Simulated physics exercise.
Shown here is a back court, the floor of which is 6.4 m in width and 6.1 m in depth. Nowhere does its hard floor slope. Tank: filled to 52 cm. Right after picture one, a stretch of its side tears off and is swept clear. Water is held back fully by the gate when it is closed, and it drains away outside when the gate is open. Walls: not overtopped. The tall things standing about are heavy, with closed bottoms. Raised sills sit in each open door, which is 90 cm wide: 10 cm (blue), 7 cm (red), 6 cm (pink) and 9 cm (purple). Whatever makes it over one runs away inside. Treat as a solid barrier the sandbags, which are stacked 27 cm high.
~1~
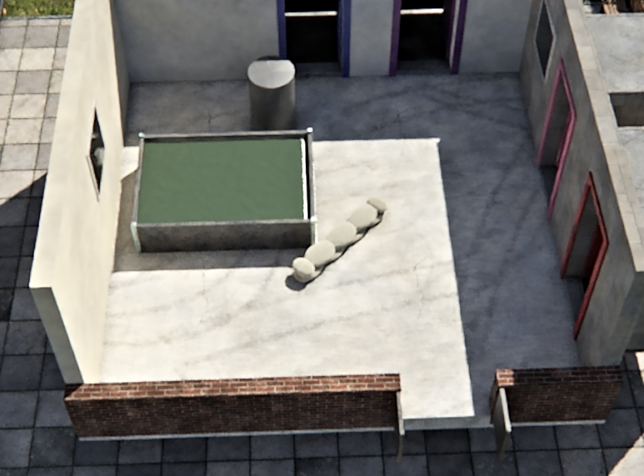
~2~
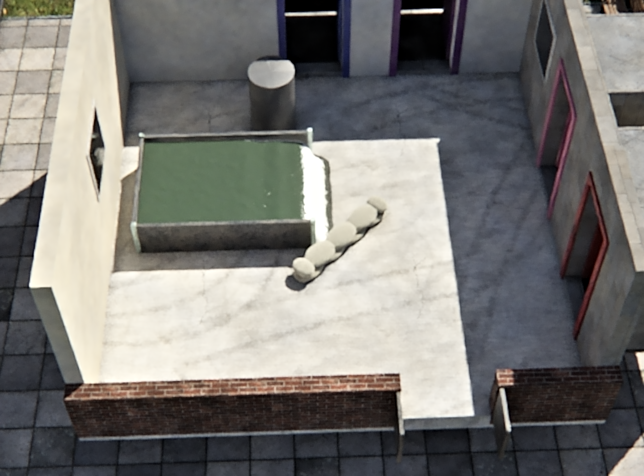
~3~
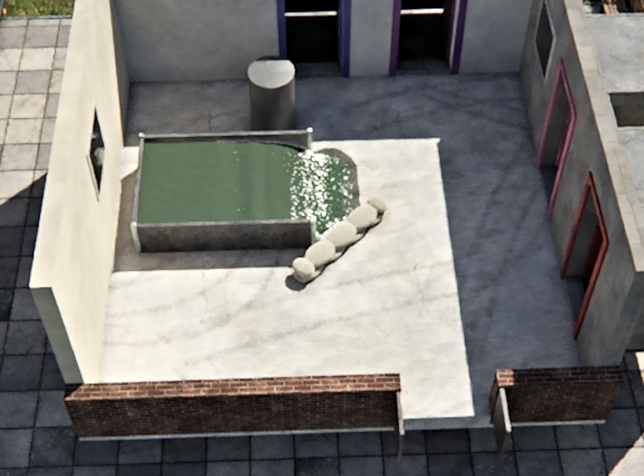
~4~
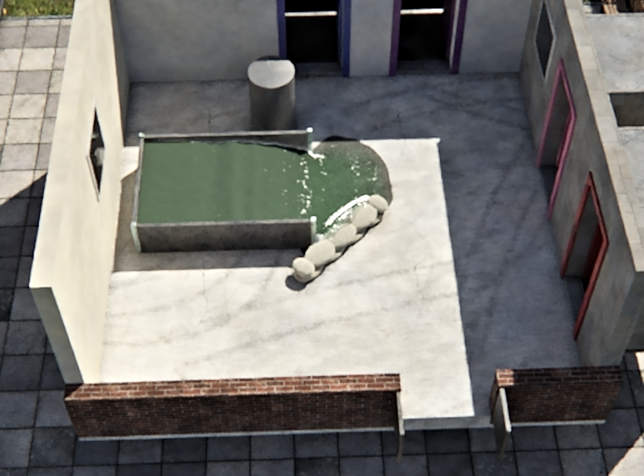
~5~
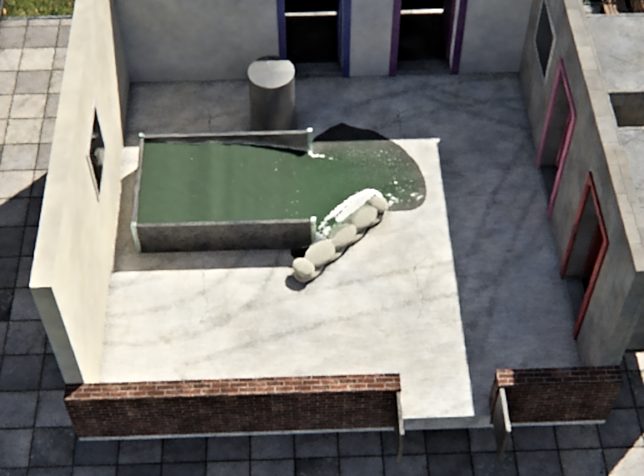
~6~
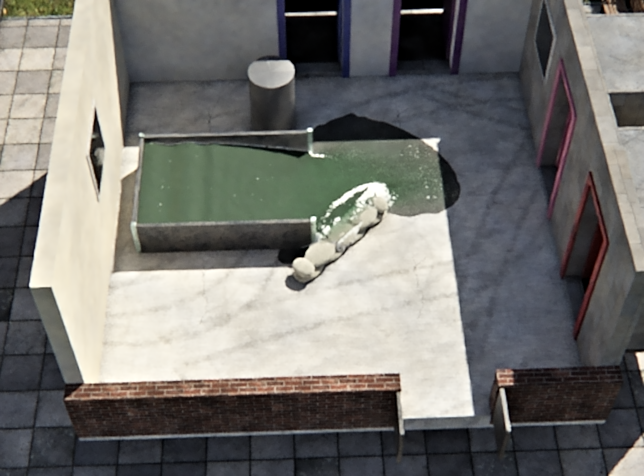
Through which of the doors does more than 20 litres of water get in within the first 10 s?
The blue door does not let in more than 20 litres; the red door does not let in more than 20 litres; the pink door lets in more than 20 litres; the purple door lets in more than 20 litres.
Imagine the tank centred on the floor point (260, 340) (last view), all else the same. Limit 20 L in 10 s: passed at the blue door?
Lab note: Blue door limit not exceeded.
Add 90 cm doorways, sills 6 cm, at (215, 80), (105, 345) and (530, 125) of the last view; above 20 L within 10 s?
Taking them in order, the first gets too little, the second too little and the third enough.
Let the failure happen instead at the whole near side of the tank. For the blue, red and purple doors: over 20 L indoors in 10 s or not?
Blue: Within the limit; red: Exceeding the limit; purple: Within the limit.
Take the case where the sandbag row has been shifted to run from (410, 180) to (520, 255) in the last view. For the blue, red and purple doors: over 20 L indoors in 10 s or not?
Against that limit: Blue not over, red above, purple over.
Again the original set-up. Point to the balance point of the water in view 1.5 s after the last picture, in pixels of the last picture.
Close to (323, 184) in the last picture.
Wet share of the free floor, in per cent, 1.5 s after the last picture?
I'd say around 35 % is wet.
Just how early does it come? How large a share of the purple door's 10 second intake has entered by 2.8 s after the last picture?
By that time, around 40 per cent.
Then, 0.7 s after the last picture water covers 25 % of the floor and is deepest (36 cm) near (325, 239); blue door not reached, red door not reached, pink door 9 cm at the sill, 2 L in, purple door not reached.
Then, 1.5 s after the last picture water covers 35 % of the floor and is deepest (38 cm) near (515, 78); blue door not reached, red door not reached, pink door 14 cm at the sill, 33 L in, purple door 17 cm at the sill, 1 L in.
Then, 2.8 s after the last picture water covers 35 % of the floor and is deepest (25 cm) near (493, 79); blue door 5 cm at the sill, 0 L in, red door 2 cm at the sill, 0 L in, pink door 14 cm at the sill, 87 L in, purple door 20 cm at the sill, 50 L in.
Then, 5.3 s after the last picture water covers 60 % of the floor and is deepest (14 cm) near (582, 395); blue door 7 cm at the sill, 0 L in, red door 5 cm at the sill, 0 L in, pink door 10 cm at the sill, 140 L in, purple door 10 cm at the sill, 116 L in.
Then, 9.3 s after the last picture water covers 80 % of the floor and is deepest (10 cm) near (520, 101); blue door 6 cm at the sill, 0 L in, red door 6 cm at the sill, 0 L in, pink door 7 cm at the sill, 151 L in, purple door 8 cm at the sill, 119 L in.
